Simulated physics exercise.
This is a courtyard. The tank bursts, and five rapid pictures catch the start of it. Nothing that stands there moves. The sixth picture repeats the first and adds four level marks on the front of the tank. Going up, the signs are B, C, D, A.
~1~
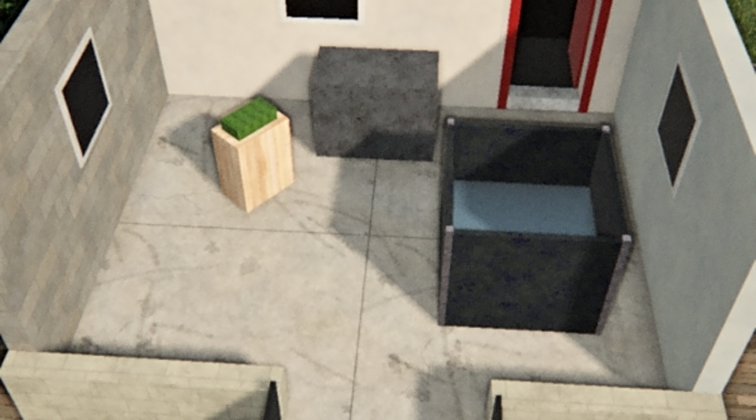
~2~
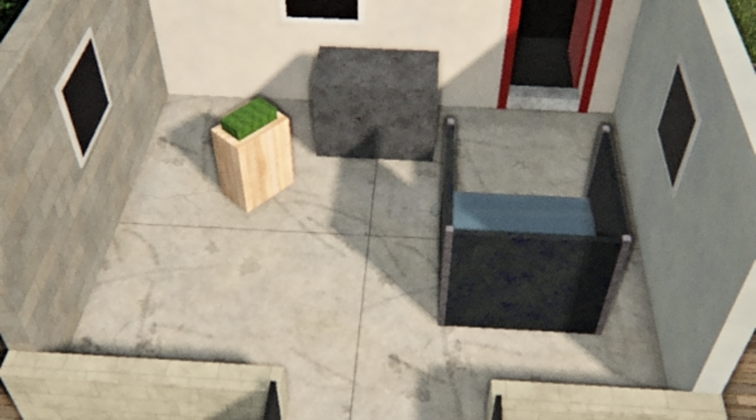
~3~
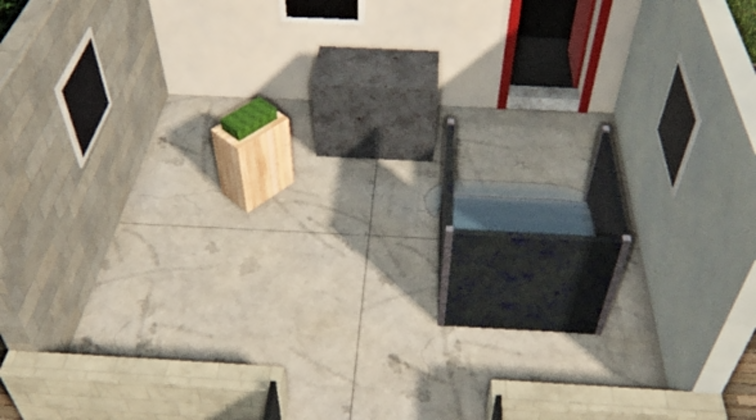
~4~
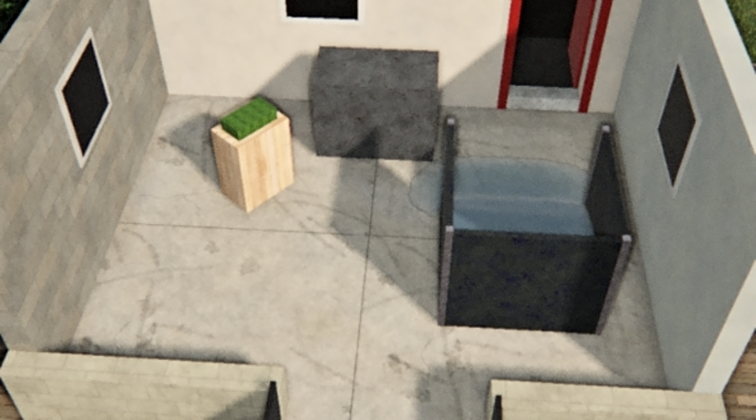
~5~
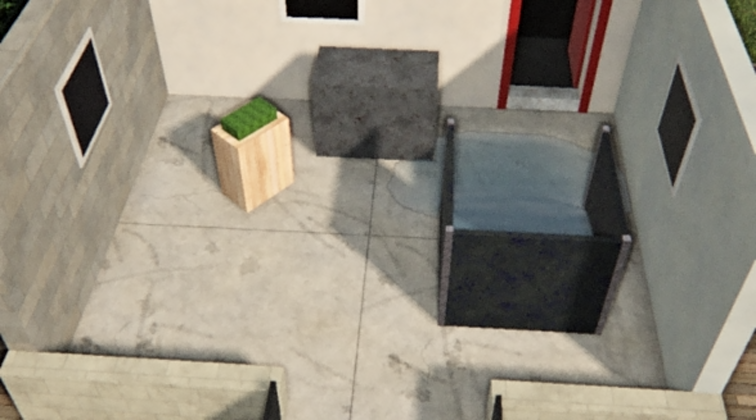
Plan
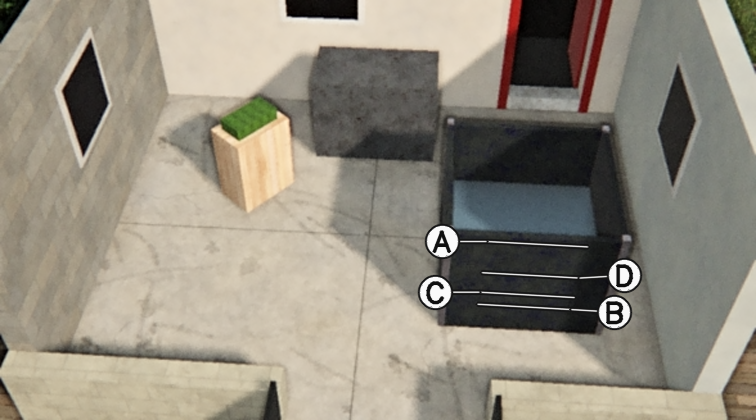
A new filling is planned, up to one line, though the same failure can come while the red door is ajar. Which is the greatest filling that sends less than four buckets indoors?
B.
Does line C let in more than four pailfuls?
Yes, it does.
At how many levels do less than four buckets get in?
One of them.
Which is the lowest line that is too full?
The answer is C.
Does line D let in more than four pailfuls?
Yes.
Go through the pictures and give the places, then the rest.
Water in the tank at rest, its middle at (523, 231); foot of the red doorway at (542, 110); open gate at (387, 370).
Water covers 2 % of the ground, its front hidden from here.
Water covers 5 % of the ground, its front hidden from here.
Water covers 9 % of the ground and shows as far out as (427, 174).
Water covers 14 % of the ground and shows as far out as (422, 165).
On the marked copy, A at (537, 244); B at (524, 306); C at (526, 294); D at (530, 275); from the bottom up B, C, D, A.
With A, dozens of bucketfuls pour in.
With B, a splash gets over, under a bucket.
With C, about 7 bucketfuls get in.
With D, dozens of bucketfuls pour in.
